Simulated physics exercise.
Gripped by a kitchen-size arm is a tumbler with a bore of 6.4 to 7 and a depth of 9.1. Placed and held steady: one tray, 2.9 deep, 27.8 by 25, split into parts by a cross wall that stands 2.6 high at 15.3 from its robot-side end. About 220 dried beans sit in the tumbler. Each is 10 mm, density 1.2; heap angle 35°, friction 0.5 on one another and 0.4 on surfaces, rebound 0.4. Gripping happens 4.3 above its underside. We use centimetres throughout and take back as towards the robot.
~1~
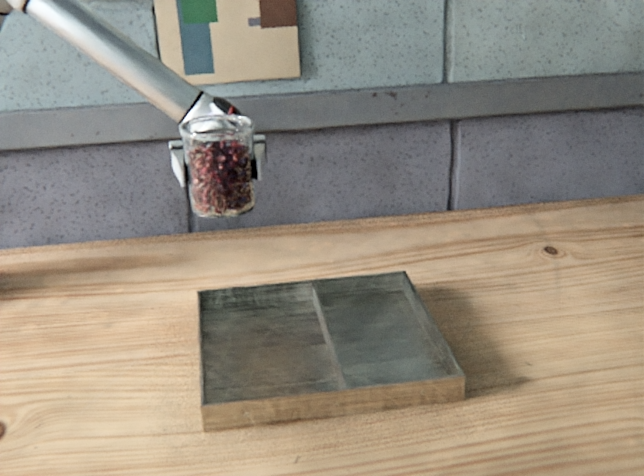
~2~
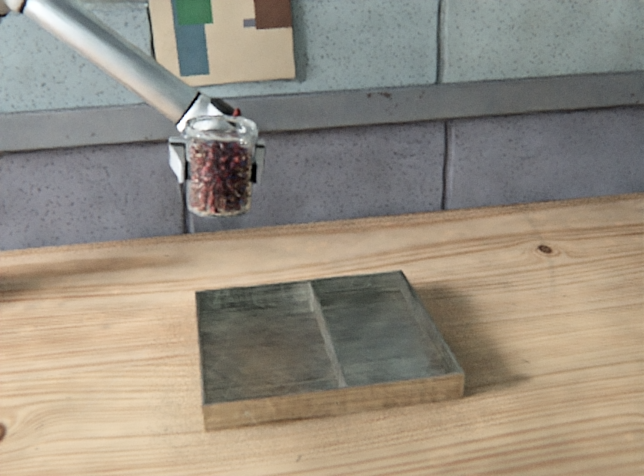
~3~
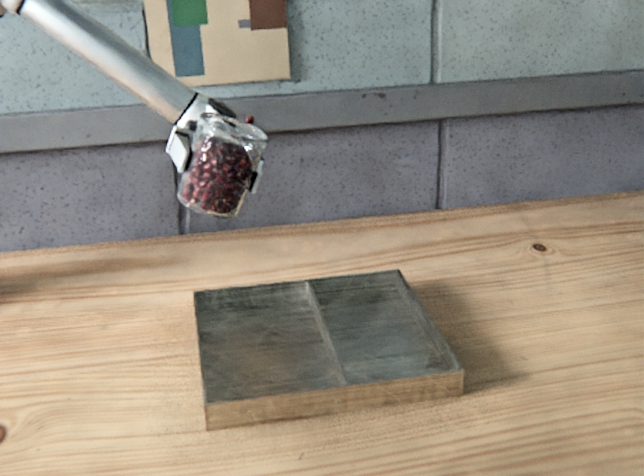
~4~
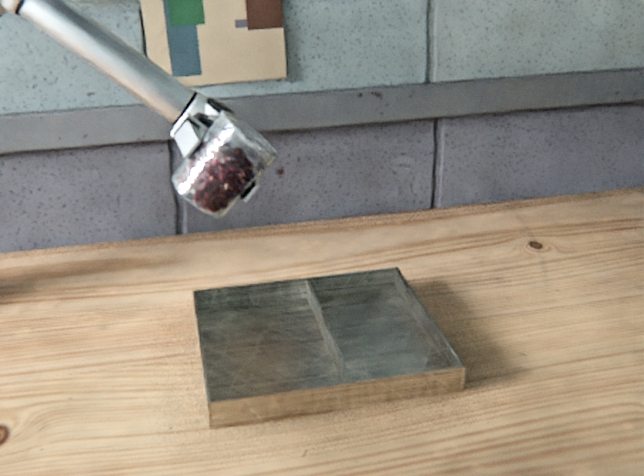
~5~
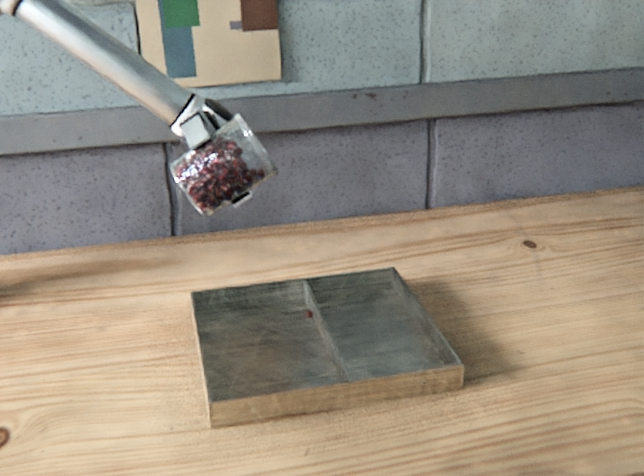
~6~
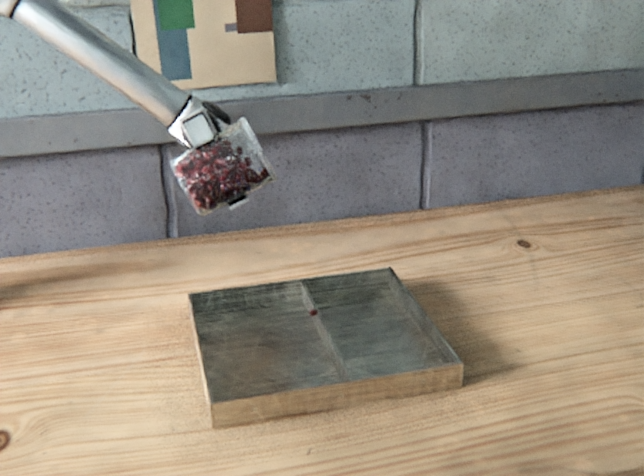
A silver robot arm reaches in from the upper left, gripping a clear tumbler of dark red beans above a pale wooden table, seen from slightly above. Below sits a grey, two-part tray with a wooden-looking front edge, before a blue-green and purple-grey block wall. The arm tilts the tumbler steadily to the right, one bean drops into the tray's left part, and the view drifts slightly.
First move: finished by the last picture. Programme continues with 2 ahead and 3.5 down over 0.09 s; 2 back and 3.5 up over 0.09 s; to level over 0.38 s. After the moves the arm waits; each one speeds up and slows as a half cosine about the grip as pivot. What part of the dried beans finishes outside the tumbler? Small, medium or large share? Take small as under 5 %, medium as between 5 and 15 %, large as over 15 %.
A small share.
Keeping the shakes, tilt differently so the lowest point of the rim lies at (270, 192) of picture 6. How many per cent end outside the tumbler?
15 percent or so.
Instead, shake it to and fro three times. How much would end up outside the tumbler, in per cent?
I'd expect something close to 10 per cent.
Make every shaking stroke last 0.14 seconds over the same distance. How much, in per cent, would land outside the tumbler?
About 0 per cent in that case.
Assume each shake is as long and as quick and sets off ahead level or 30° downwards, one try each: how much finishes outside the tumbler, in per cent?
It comes to around 25 per cent on the first try and around 10 per cent on the second.
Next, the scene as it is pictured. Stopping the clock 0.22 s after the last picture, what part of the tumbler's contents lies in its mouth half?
I'd guess about 35 percent of it.
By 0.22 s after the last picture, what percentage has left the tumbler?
I'd say some 0 percent.
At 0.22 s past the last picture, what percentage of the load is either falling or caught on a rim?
0 %.
Then, 0.22 s later, tilted 64° forward, highest piece 27 above the table; 220 in the tumbler, 1 in the robot-side part.
Then, 0.45 s later, tilted 13° forward, highest piece 28 above the table; 219 in the tumbler, 2 in the robot-side part.
Then, 0.76 s later, level, highest piece 29 above the table; 219 in the tumbler, 2 in the robot-side part.
Then, 1.81 s later, level, highest piece 29 above the table; 219 in the tumbler, 2 in the robot-side part.
At rest, 219 in the tumbler, 2 in the robot-side part. That is 1 % outside the tumbler.
